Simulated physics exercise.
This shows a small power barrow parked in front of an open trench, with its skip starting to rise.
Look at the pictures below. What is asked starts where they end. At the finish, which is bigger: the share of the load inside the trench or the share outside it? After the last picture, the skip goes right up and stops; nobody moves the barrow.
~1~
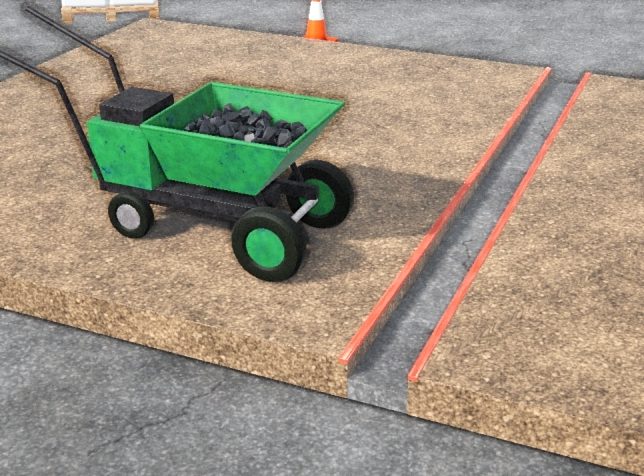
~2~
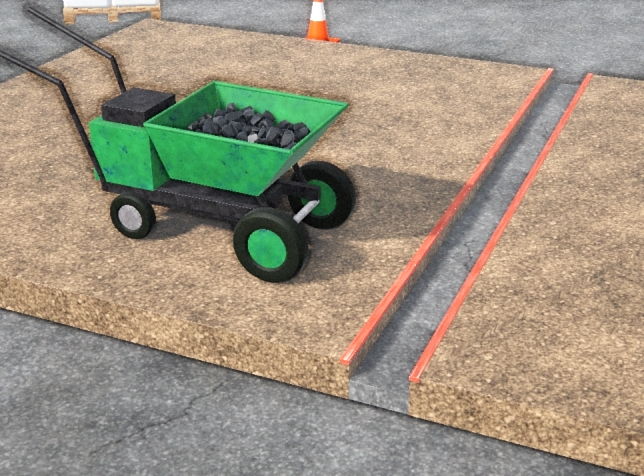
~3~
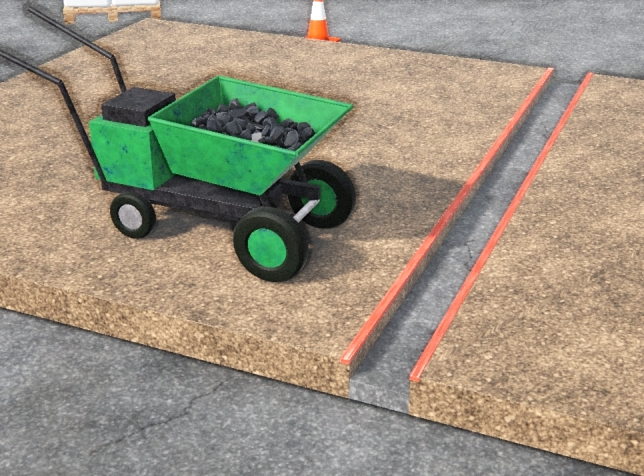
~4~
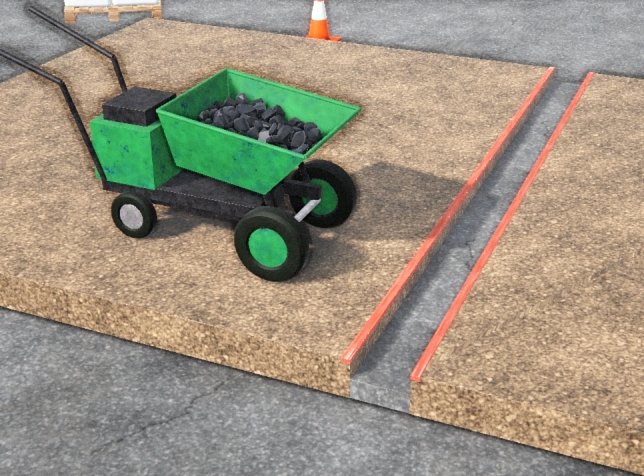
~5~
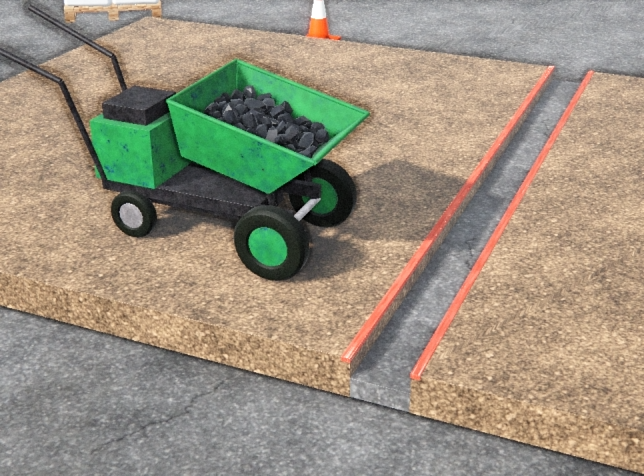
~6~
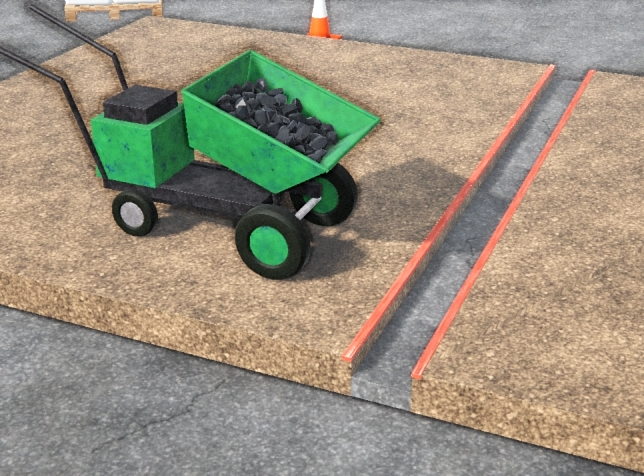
The share inside is bigger.
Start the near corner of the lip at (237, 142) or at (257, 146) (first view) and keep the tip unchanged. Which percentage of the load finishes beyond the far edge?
About 0 %, then 0 %.
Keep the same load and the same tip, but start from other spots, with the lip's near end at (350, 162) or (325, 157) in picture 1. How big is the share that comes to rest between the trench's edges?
20 % and 60 %.
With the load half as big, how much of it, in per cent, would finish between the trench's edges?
Roughly 100 in a hundred.
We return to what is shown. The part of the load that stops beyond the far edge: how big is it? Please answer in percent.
I'd put it at around 5 percent.
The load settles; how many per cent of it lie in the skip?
About 5 %.
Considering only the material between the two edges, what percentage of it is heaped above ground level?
About 35 %.
Soon after the last picture, skip tipped steeply; all in the skip.
A little later, skip tipped right over; most in the skip; a stray few short of the trench; about a quarter in or heaped over the trench; a stray few falling.
Later still, skip tipped right over; a small part in the skip; a small part short of the trench; most in or heaped over the trench; a small part beyond it.
By the end, skip tipped right over; a small part in the skip; a small part short of the trench; most in or heaped over the trench; a small part beyond it.
